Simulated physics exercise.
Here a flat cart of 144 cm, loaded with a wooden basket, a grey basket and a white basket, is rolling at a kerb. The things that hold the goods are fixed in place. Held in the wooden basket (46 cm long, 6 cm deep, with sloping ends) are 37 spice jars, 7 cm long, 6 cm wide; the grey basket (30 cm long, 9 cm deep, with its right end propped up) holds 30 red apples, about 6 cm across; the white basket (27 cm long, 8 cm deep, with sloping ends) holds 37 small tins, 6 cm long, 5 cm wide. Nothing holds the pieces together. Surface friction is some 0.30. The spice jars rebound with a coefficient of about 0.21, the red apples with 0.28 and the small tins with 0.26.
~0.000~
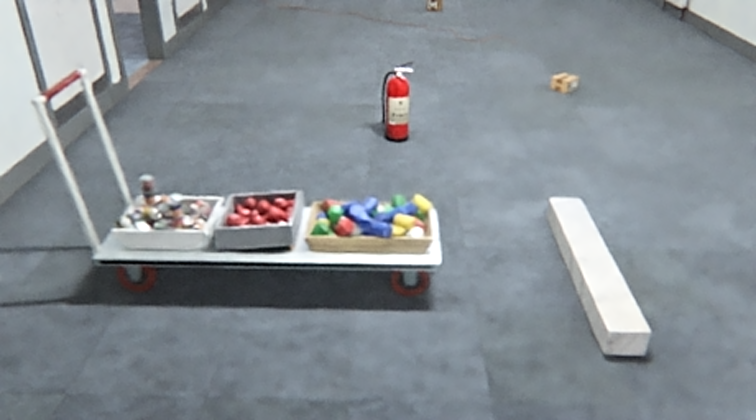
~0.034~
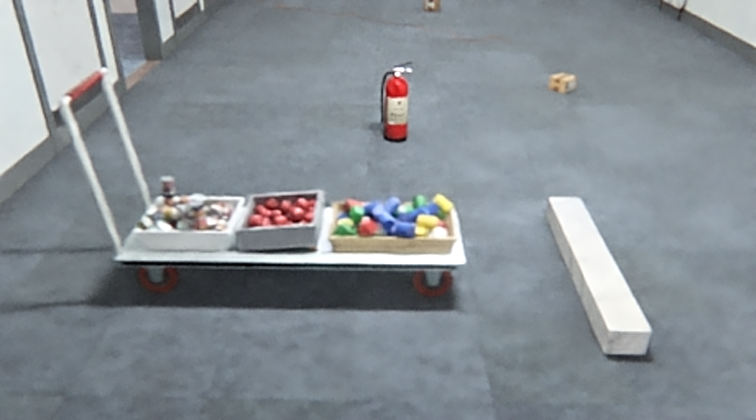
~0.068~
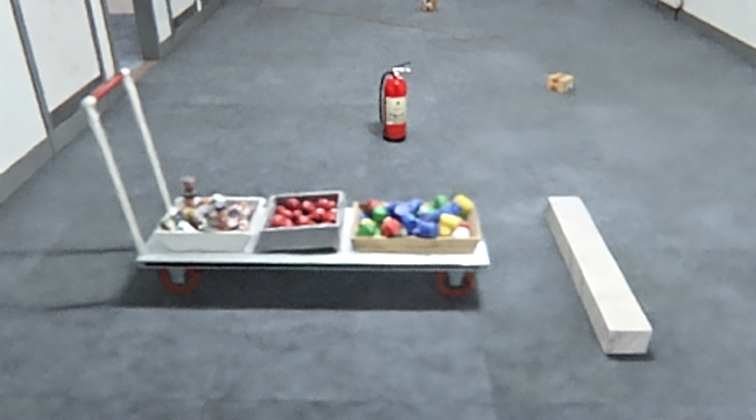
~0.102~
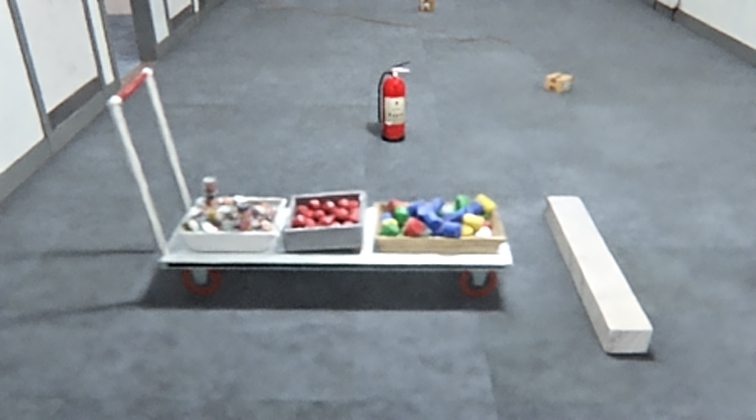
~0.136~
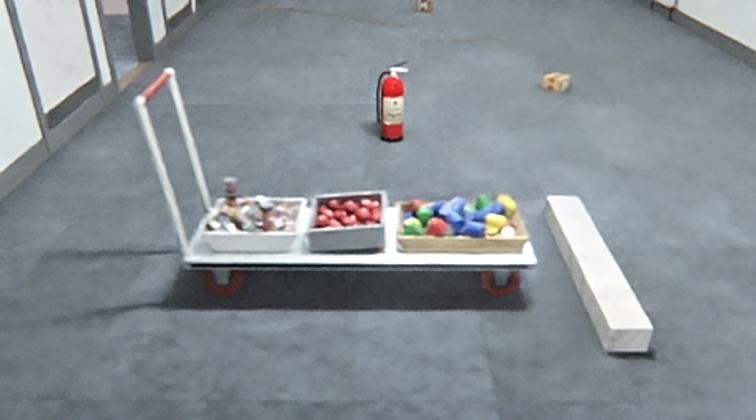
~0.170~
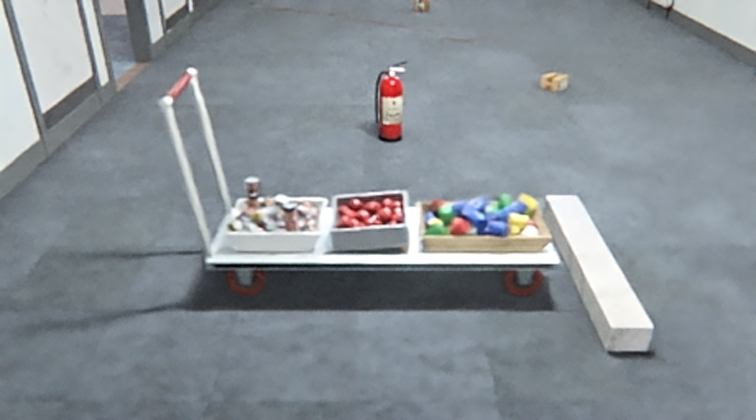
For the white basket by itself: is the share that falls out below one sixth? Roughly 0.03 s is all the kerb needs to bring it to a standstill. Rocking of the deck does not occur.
No, it is over a sixth.
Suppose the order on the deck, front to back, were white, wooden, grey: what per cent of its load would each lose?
Wooden basket 50 %, grey basket 10 %, white basket 40 %.
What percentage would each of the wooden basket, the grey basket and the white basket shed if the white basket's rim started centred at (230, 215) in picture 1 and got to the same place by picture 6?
Result - wooden basket: 10 per cent; grey basket: 0 per cent; white basket: 10 per cent.
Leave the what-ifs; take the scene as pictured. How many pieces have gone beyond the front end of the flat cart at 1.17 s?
About 20.
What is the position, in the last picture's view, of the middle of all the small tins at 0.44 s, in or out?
Centre approx. at (348, 211).
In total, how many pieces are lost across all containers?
Estimate: About 35.
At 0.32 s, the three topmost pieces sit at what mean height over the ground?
Their middles average near 42 cm high.
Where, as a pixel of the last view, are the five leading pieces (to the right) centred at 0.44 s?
Somewhere near pixel (628, 194) of the last view.
After 0.22 s, the wheels strike.
After 0.32 s, 6 of 37 out of the wooden basket, 0 of 30 out of the grey basket and 4 of 37 out of the white basket.
After 0.44 s, 14 of 37 out of the wooden basket, 3 of 30 out of the grey basket and 13 of 37 out of the white basket.
After 0.67 s, 18 of 37 out of the wooden basket, 3 of 30 out of the grey basket and 14 of 37 out of the white basket.
Final count (at 1.17 s), 18 of 37 out of the wooden basket, 3 of 30 out of the grey basket and 14 of 37 out of the white basket. Asked share, 14 of 37, 38 per cent.
